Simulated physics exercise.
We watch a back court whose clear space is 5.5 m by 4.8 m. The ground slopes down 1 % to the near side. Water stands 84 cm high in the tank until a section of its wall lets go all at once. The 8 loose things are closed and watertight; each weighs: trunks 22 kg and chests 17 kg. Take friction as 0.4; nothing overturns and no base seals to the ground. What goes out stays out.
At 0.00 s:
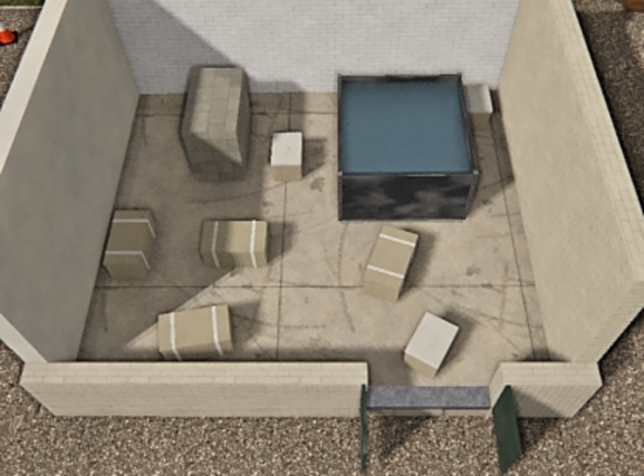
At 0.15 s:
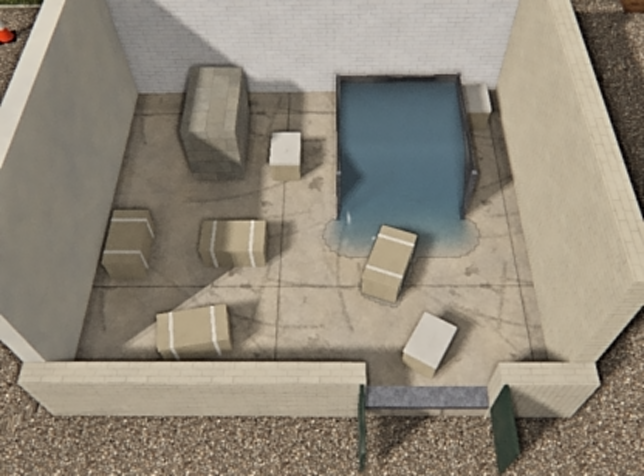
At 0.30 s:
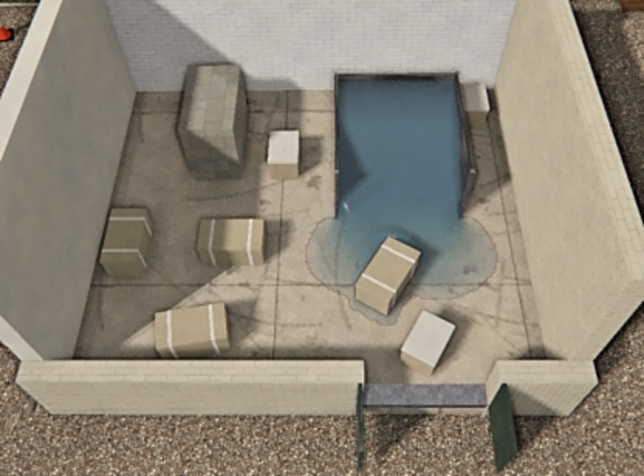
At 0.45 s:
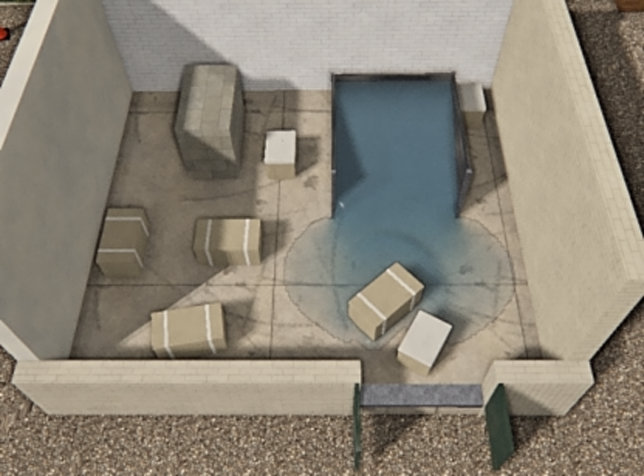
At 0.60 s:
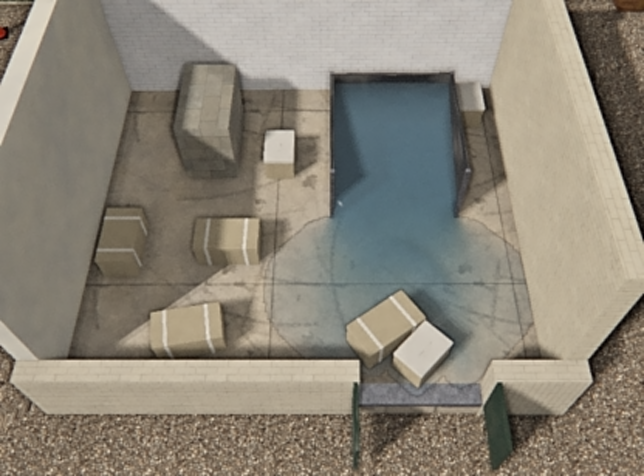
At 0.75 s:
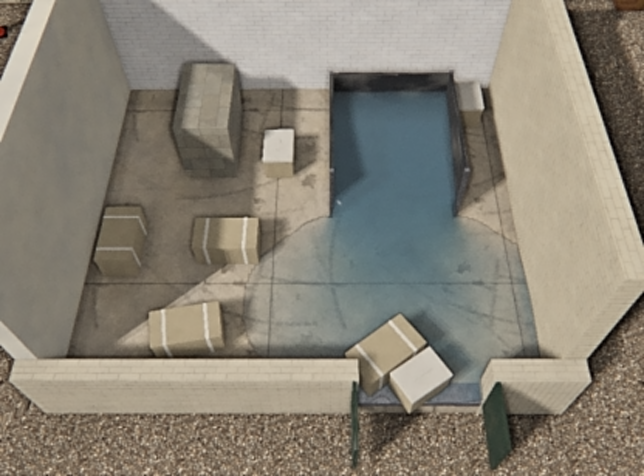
A walled court with a pale brick back wall and an open green gate at the near side is seen from high above. A large dark-sided tank of blue water stands at the back right, with a tall grey block to its left and tan, white-banded trunks and pale-topped chests scattered around. Water spreads from the tank's open front, pushing one trunk nearer, then a chest beside it into the gateway.
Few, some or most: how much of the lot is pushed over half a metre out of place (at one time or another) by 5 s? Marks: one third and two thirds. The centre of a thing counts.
That comes to from one to two thirds.
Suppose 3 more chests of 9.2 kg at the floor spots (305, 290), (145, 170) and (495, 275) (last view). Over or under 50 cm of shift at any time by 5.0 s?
In that order: More, more, over.
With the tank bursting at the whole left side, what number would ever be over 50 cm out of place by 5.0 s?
Then 7.
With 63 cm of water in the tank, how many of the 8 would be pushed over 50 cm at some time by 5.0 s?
In that case 4 of them.
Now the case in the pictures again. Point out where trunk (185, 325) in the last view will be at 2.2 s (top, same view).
Around (147, 280).
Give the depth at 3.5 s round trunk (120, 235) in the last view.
About 5 cm.
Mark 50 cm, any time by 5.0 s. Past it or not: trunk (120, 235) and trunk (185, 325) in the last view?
In turn: Over, over.
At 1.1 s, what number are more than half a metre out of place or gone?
I count 2.
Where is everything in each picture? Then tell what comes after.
The first frame shows a trunk at (392, 255) rests on the ground; a chest at (432, 339) rests on the ground; 2.7 m2 under water; 0 of 8 have shifted.
The second frame shows a trunk at (390, 255), on the bottom; a chest at (431, 338) rests on the ground; water covers 3.8 m2; 0 of 8 have shifted.
The third frame shows a trunk at (389, 268) rests on the ground, 21 cm from its start; a chest at (429, 337), on the bottom; water covers 5.1 m2; 1 of 8 have shifted.
The fourth frame shows a trunk at (387, 294) rests on the ground, 57 cm from its start; a chest at (425, 337), on the bottom; water covers 6.9 m2; 1 of 8 have shifted.
The fifth frame shows a trunk at (387, 322), on the bottom, 94 cm from its start; a chest at (424, 347) rests on the ground, 14 cm from its start; 8.7 m2 under water; 2 of 8 have shifted.
The sixth frame shows a trunk at (386, 348) rests on the ground, 126 cm from its start; a chest at (421, 374) rests on the ground, 45 cm from its start; 10.1 m2 under water; 2 of 8 have shifted.
After 1.1 s 2 of 8 are over 50 cm from their spots; 0 afloat.
After 2.2 s 3 of 8 are over 50 cm from their spots; 0 afloat.
After 3.5 s 4 of 8 are over 50 cm from their spots; 0 afloat.
After 5.0 s 4 of 8 are over 50 cm from their spots, and 4 have been at some point; 0 afloat.
